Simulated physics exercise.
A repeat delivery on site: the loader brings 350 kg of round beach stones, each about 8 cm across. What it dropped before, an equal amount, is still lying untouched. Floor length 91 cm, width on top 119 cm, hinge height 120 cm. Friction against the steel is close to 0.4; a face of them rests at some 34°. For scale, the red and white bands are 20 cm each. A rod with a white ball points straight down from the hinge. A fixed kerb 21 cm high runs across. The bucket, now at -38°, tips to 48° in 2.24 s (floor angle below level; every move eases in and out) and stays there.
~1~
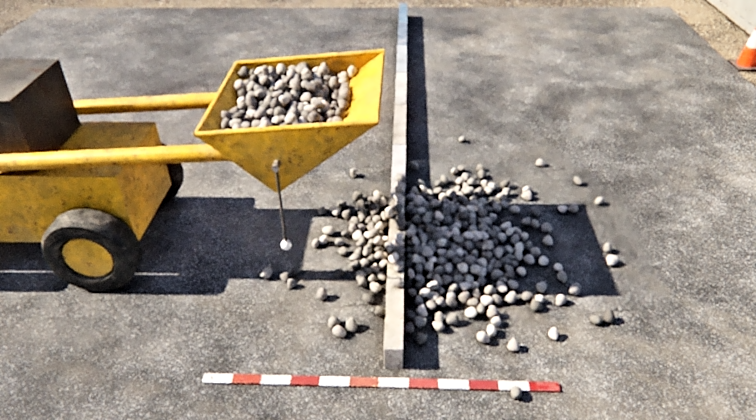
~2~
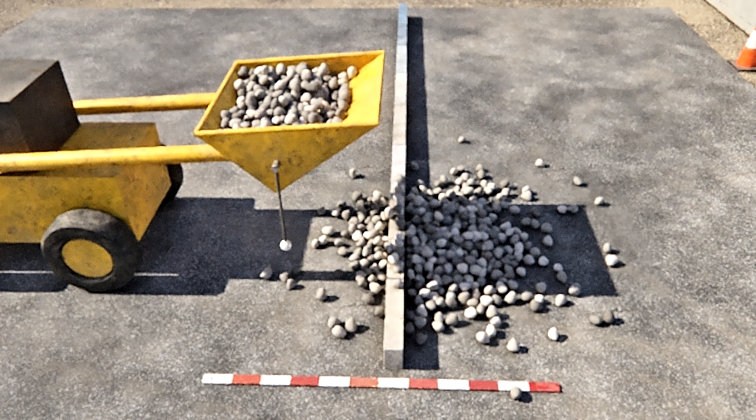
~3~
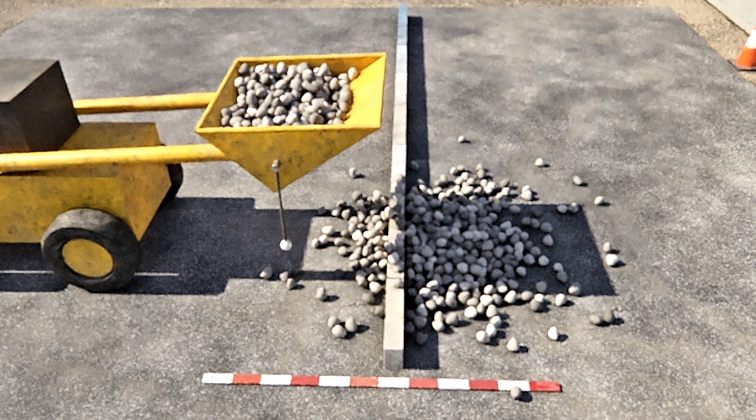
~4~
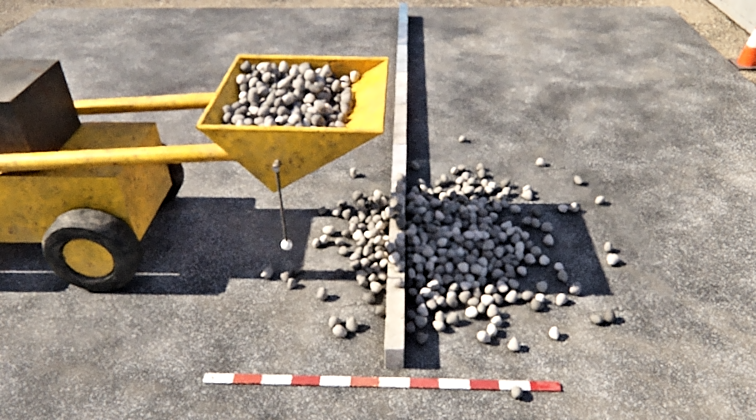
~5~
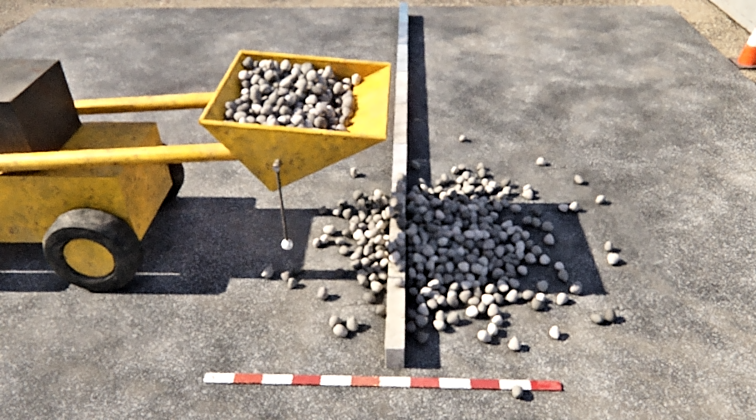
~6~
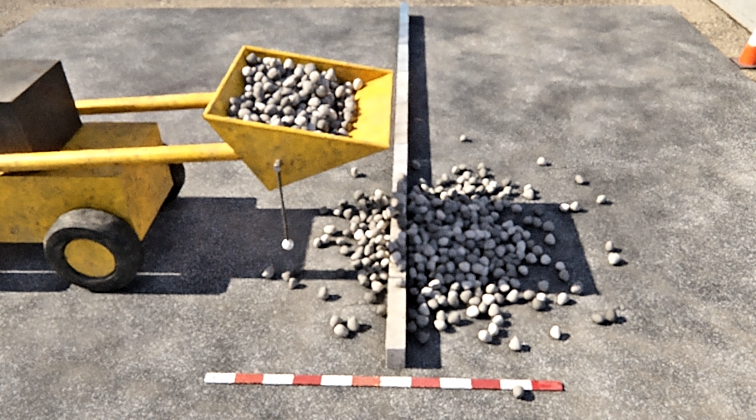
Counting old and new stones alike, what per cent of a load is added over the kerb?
About 33 per cent.
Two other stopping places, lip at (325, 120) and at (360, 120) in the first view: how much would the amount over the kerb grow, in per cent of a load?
First some 0, then 10 per cent.
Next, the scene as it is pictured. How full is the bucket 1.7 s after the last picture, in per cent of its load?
About 0 per cent.
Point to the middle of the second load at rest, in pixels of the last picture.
Around (378, 234).
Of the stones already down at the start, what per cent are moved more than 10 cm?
About 10 per cent.
Then, 1.1 s after the last picture the floor is at 35°; in per cent of one load, 83 in the bucket, 37 on this side of the kerb, 79 over the kerb; the foremost stones are at (594, 237).
Then, 1.7 s after the last picture the floor is at 48°; in per cent of one load, 1 in the bucket, 91 on this side of the kerb, 108 over the kerb; the foremost stones are at (594, 237).
Then, 2.1 s after the last picture the floor is at 48°; in per cent of one load, 0 in the bucket, 88 on this side of the kerb, 112 over the kerb; the foremost stones are at (593, 231).
Then, 4.8 s after the last picture the floor is at 48°; in per cent of one load, 0 in the bucket, 88 on this side of the kerb, 112 over the kerb; the foremost stones are at (605, 245). Net gain over the kerb, 33.
